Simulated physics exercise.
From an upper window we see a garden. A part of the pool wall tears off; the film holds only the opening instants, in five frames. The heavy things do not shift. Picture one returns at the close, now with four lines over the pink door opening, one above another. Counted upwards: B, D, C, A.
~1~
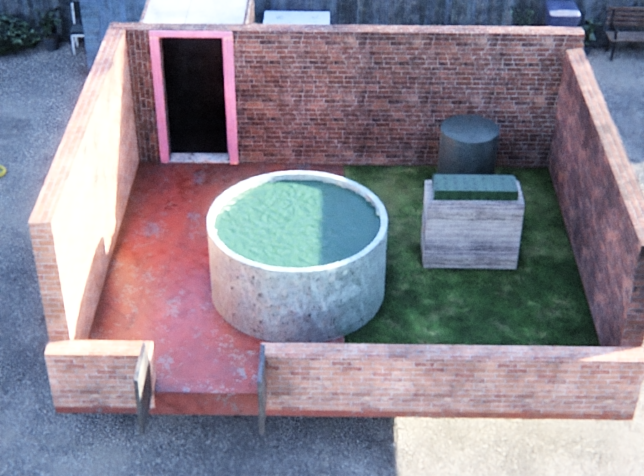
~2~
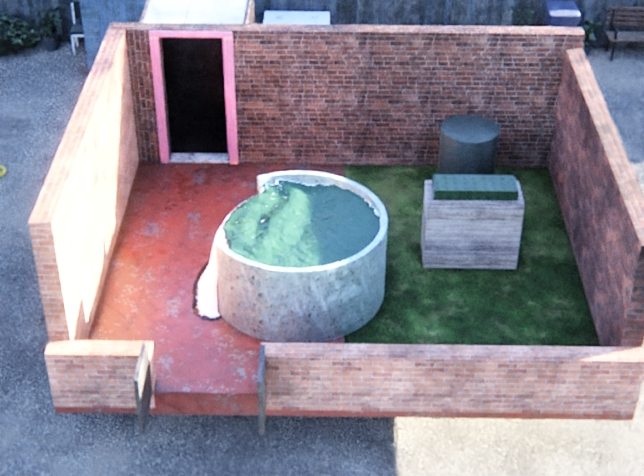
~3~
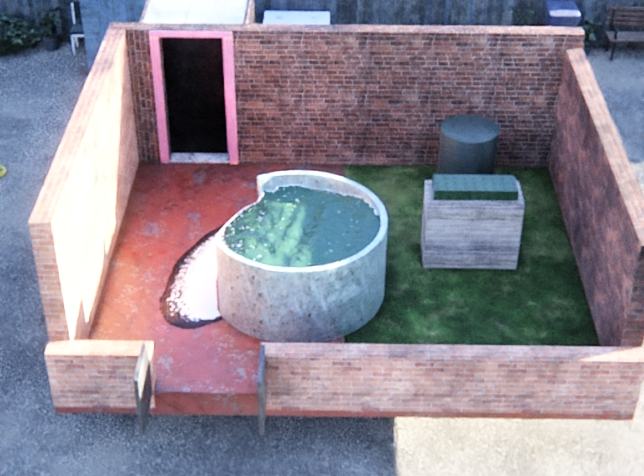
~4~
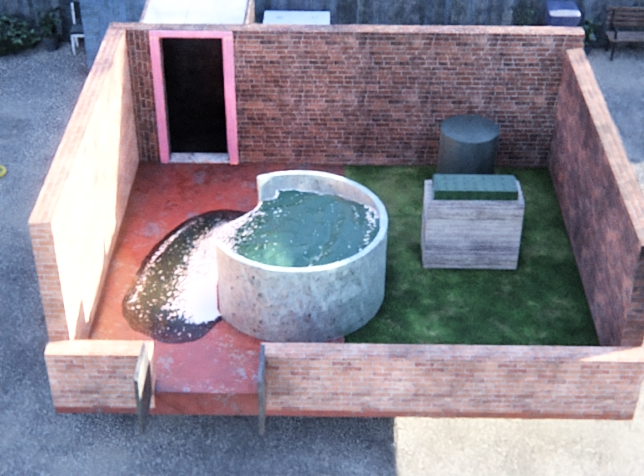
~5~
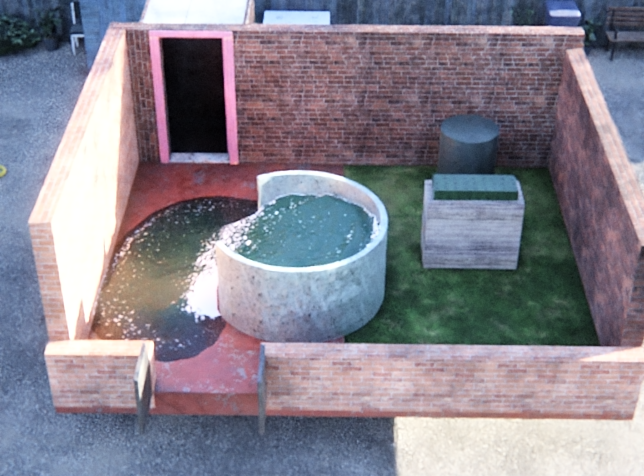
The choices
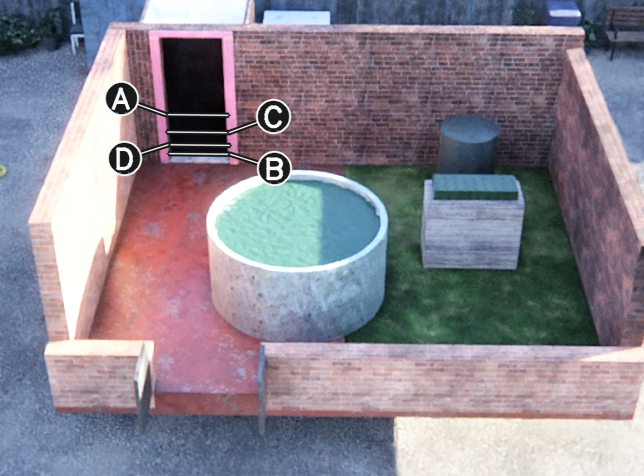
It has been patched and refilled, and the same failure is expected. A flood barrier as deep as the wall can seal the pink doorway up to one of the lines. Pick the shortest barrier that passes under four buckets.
That is mark C.
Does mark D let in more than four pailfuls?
Yes, that goes wrong.
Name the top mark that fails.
Mark D.
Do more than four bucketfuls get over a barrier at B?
Yes, it does.
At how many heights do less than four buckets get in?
Two of them.
In white, A at (196, 114); B at (199, 153); C at (198, 132); D at (198, 145); from the bottom up B, D, C, A.
If A is chosen, nothing gets over.
If B is chosen, dozens of bucketfuls pour in.
If C is chosen, a bucket or two gets in.
If D is chosen, about 10 bucketfuls get in.
